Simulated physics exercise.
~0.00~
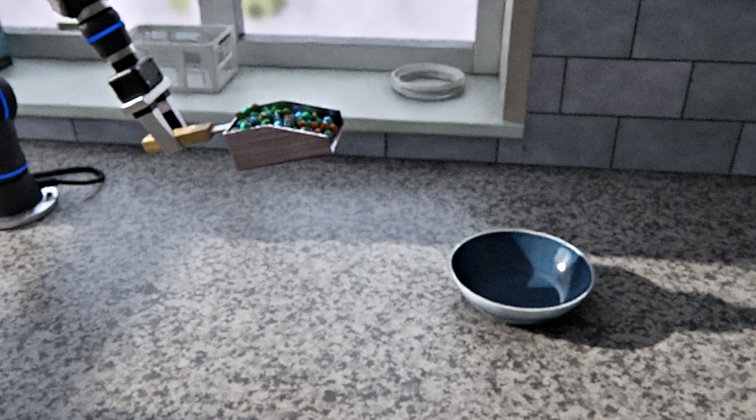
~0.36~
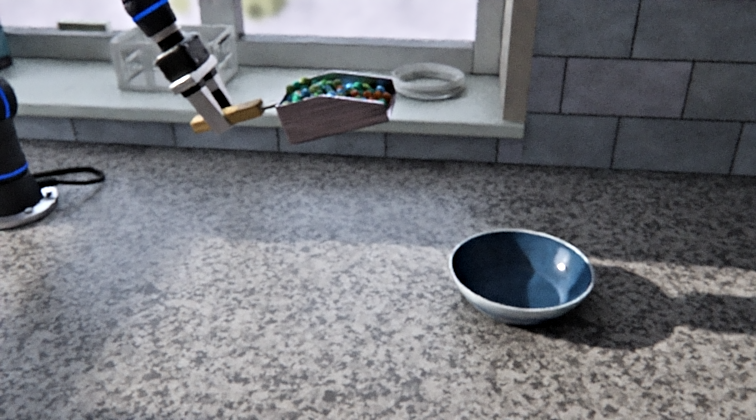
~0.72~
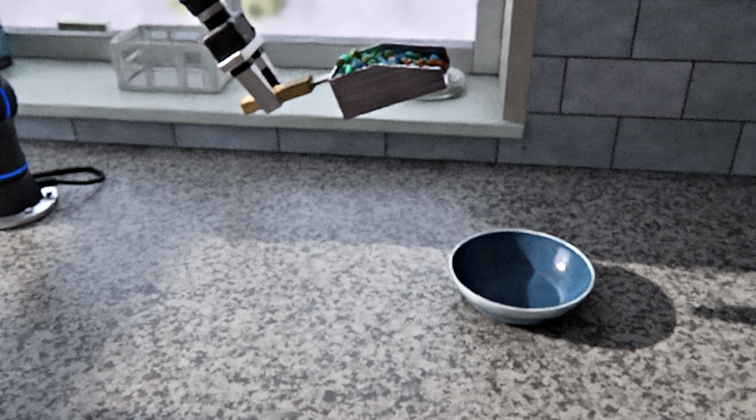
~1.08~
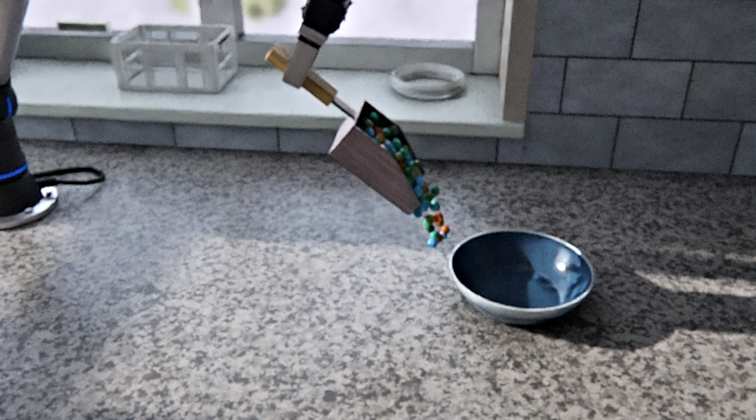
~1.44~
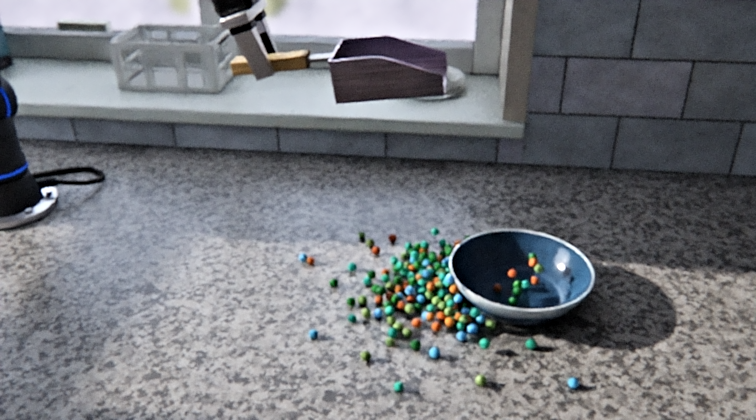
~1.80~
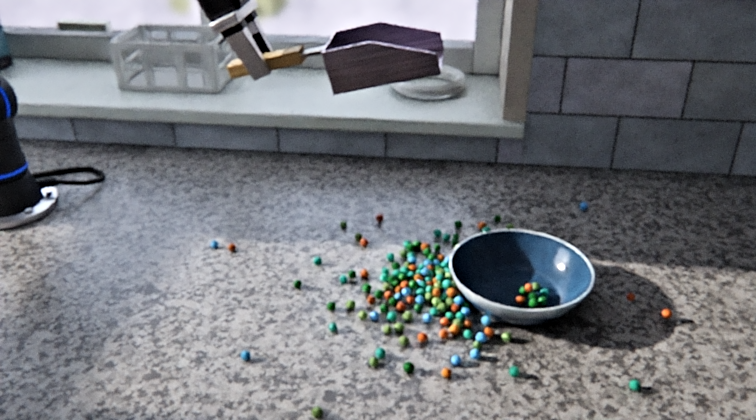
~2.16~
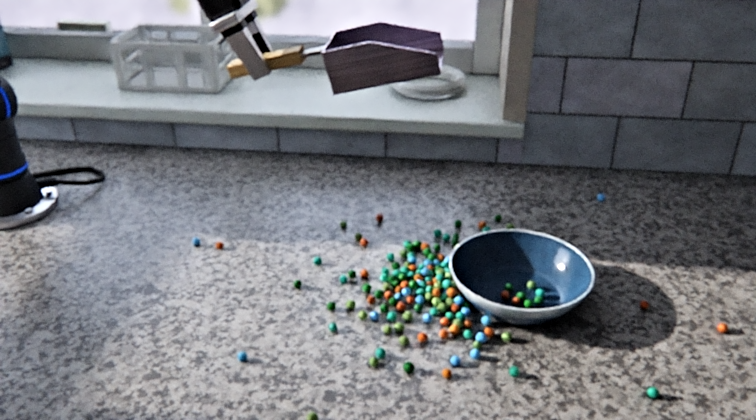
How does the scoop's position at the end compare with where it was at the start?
At the end the scoop is farther to the right and higher up than it was at the start.
